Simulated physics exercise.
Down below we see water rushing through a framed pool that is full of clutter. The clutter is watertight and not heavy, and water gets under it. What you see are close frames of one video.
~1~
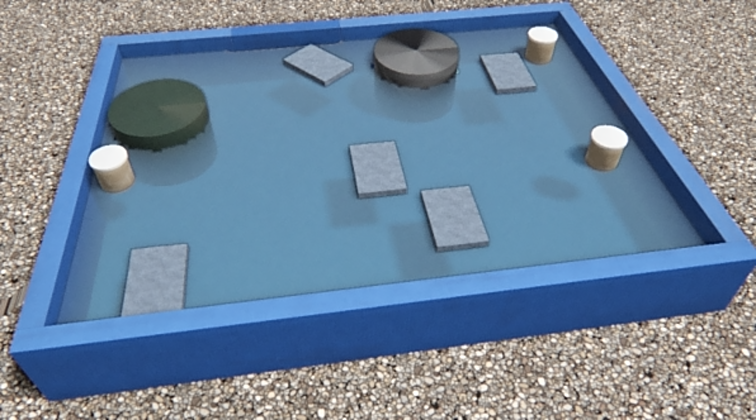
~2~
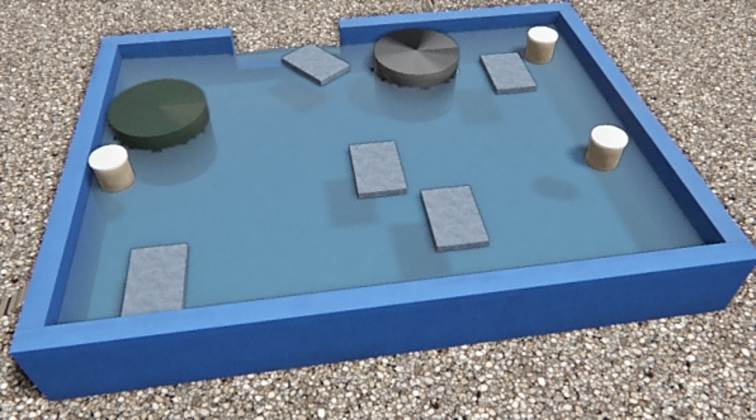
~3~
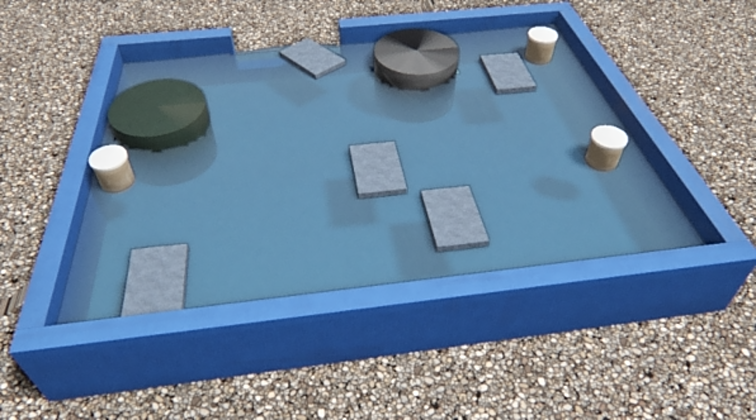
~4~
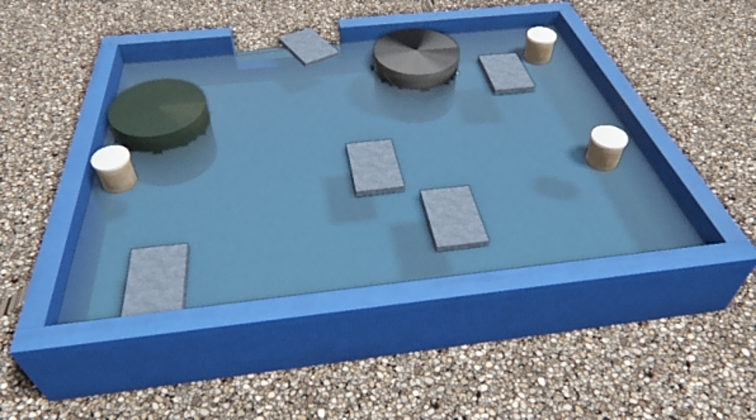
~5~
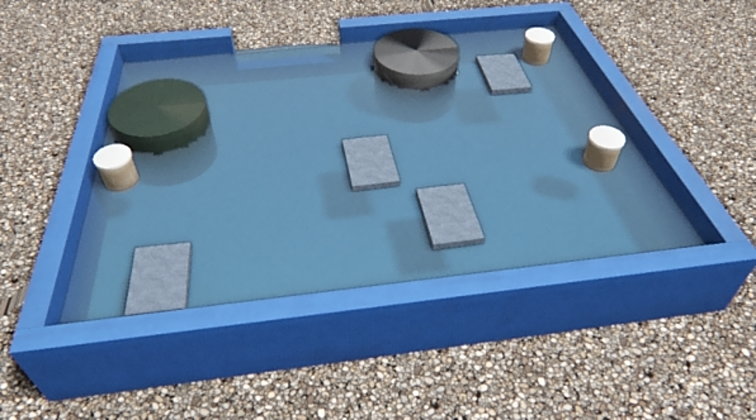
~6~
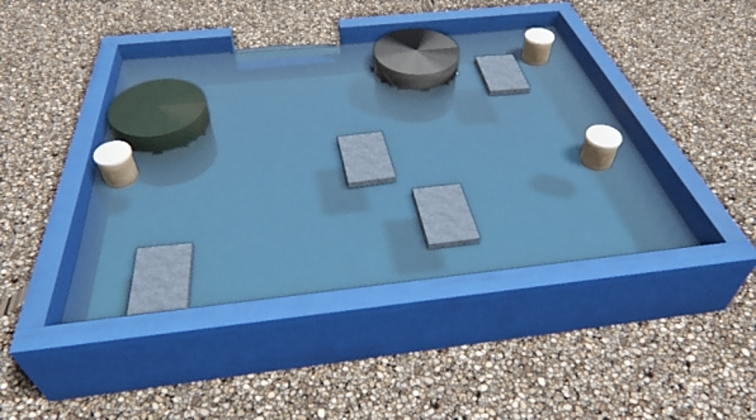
The clip opens on a blue-framed pool of water holding flat gray slabs, pale cylinders and two dark round objects. A gap appears in the back wall, and the nearest slab slides through it and out of view. The middle slabs then drift slightly left and back, while the round objects stay put.
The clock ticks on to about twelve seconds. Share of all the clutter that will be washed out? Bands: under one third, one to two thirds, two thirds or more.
The outcome is low, below a third.
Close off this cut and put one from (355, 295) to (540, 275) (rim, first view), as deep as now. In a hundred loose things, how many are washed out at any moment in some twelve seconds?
About 20 %.
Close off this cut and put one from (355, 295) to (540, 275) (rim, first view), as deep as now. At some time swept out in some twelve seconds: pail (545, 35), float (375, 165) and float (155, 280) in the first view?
Item one never gets out, item two leaves at some point, item three never gets out.
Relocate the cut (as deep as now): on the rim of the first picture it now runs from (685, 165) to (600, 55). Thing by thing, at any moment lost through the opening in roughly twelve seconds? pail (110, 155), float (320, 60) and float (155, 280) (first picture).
In sequence - stays put, stays put, stays put.
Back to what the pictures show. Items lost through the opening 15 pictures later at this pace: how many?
1 in all.
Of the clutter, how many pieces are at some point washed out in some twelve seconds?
You get 1.
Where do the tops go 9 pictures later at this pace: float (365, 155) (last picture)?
It should end up somewhere near (339, 135).
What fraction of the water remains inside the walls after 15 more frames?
About 78 percent.
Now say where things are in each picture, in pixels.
The first frame shows a float at (377, 166) floats; a pail at (108, 157) floats; 0 of 8 have shifted.
The second frame shows a float at (377, 166) floats; a pail at (108, 157) floats; 1 of 8 have shifted.
The third frame shows a float at (377, 166), afloat; a pail at (108, 157) floats; 1 of 8 have shifted.
The fourth frame shows a float at (374, 164) floats, close to its start; a pail at (110, 158), afloat; 1 of 8 have shifted.
The fifth frame shows a float at (370, 159), afloat, close to its start; a pail at (112, 156) floats, close to its start; 2 of 8 have shifted.
The sixth frame shows a float at (366, 156) floats, close to its start; a pail at (112, 153), afloat, close to its start; 4 of 8 have shifted.
A moment on, 1 of 8 are out; 7 afloat.
Next, 1 of 8 are out; 7 afloat.
Later, 1 of 8 are out; 7 afloat.
In the end, 1 of 8 are out; 7 afloat.
